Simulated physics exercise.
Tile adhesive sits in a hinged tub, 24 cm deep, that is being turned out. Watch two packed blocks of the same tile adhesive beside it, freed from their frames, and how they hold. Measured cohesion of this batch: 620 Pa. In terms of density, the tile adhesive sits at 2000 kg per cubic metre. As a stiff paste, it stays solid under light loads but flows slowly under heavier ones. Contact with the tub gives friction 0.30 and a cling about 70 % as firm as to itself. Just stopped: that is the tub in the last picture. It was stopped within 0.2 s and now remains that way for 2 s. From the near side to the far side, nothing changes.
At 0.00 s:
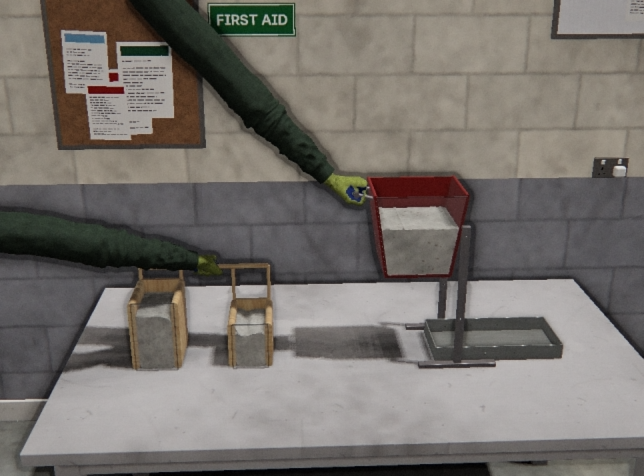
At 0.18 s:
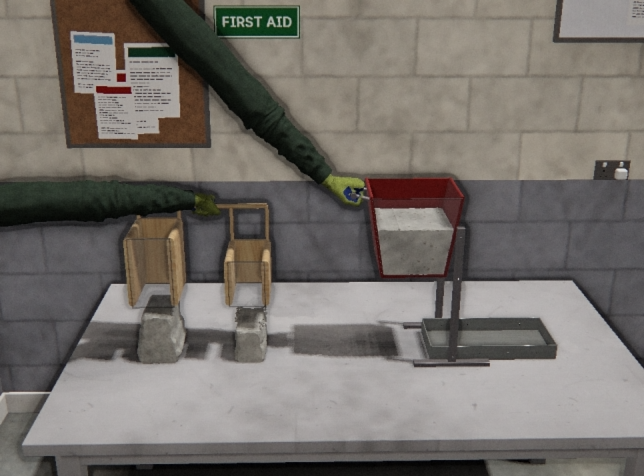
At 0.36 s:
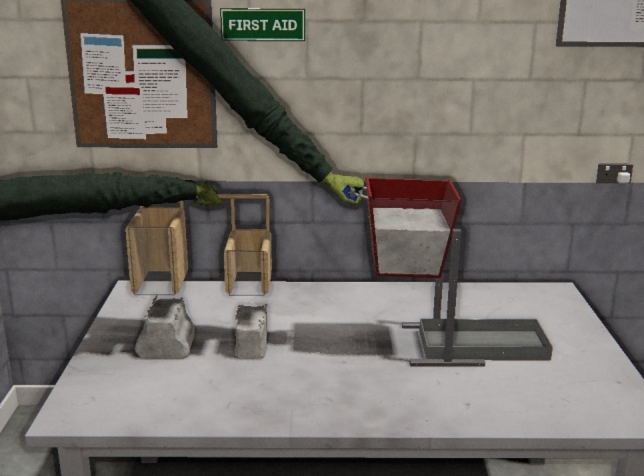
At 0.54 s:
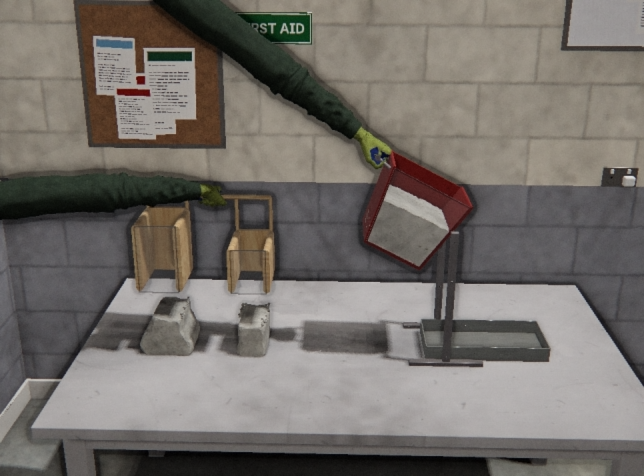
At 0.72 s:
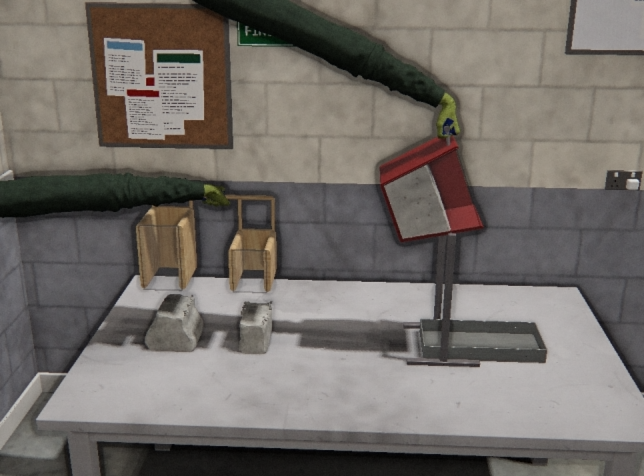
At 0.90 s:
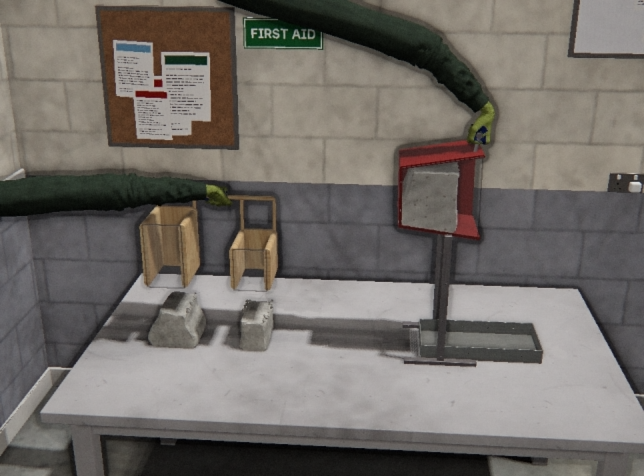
At a white table, a gloved hand lifted wooden moulds off two grey blocks and the left one sagged; then another hand turned a red tub onto its side, grey lump still inside.
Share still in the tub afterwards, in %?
73 %.
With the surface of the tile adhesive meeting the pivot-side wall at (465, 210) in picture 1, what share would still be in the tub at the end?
50 %.
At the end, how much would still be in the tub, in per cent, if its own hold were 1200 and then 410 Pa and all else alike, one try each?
Result: 100 % for the first case, 60 % for the second.
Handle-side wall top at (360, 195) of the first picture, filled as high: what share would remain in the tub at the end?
The tub would end up holding some 50 % of it.
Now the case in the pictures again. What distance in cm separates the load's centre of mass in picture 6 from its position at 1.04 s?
Close to 5 centimetres.
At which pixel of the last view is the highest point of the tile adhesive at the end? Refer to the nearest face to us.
Near (426, 200).
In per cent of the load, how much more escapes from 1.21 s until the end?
Load share from then on: Near 14 %.
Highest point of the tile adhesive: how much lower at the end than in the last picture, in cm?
About 9 cm.
After 1.04 s, the tub is at 89 degrees and holds 100 %.
After 1.21 s, the tub is at 89 degrees and holds 86 %.
After 1.38 s, the tub is at 89 degrees and holds 74 %.
After 1.55 s, the tub is at 89 degrees and holds 73 %.
After 2.90 s, the tub is at 89 degrees and holds 73 %.
